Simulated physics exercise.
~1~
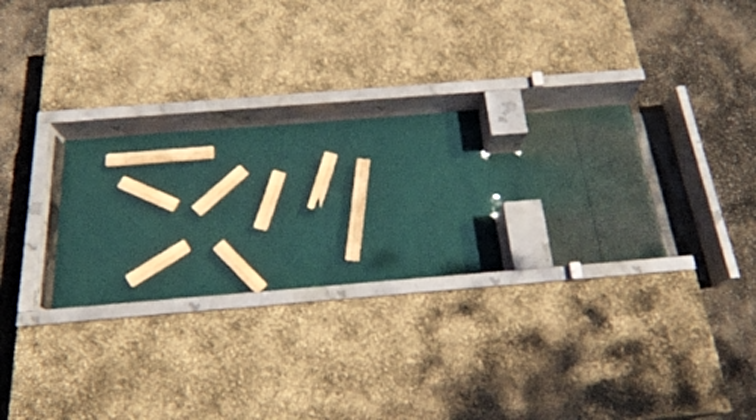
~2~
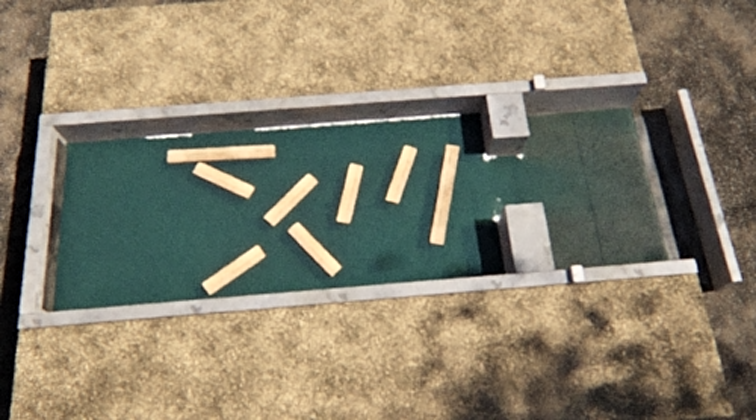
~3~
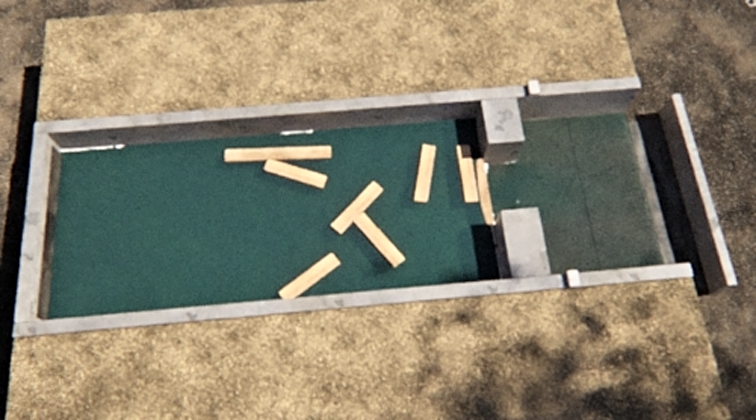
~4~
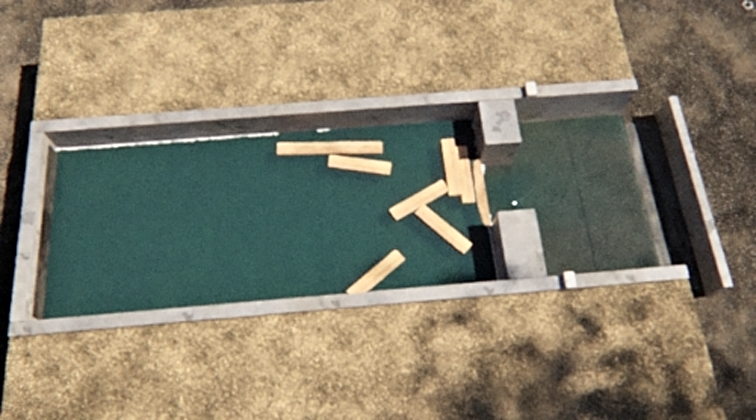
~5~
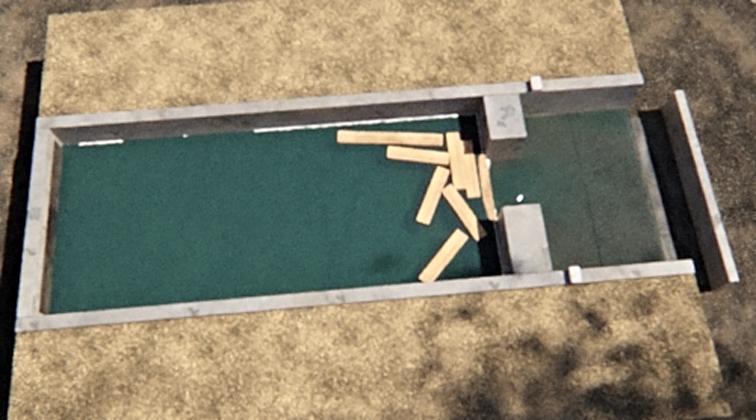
The clip opens on a walled channel of dark green water seen from above, with eight pale wooden boards and planks scattered across its left and middle parts. The pieces drift steadily to the right, toward a narrow gap between two grey blocks. The leading ones reach the gap first and turn to lie upright across it. Others slide in behind and press against them, while a long piece trails along the upper wall. By the end, all eight float crowded in a jam at the gap, with none past the white posts.
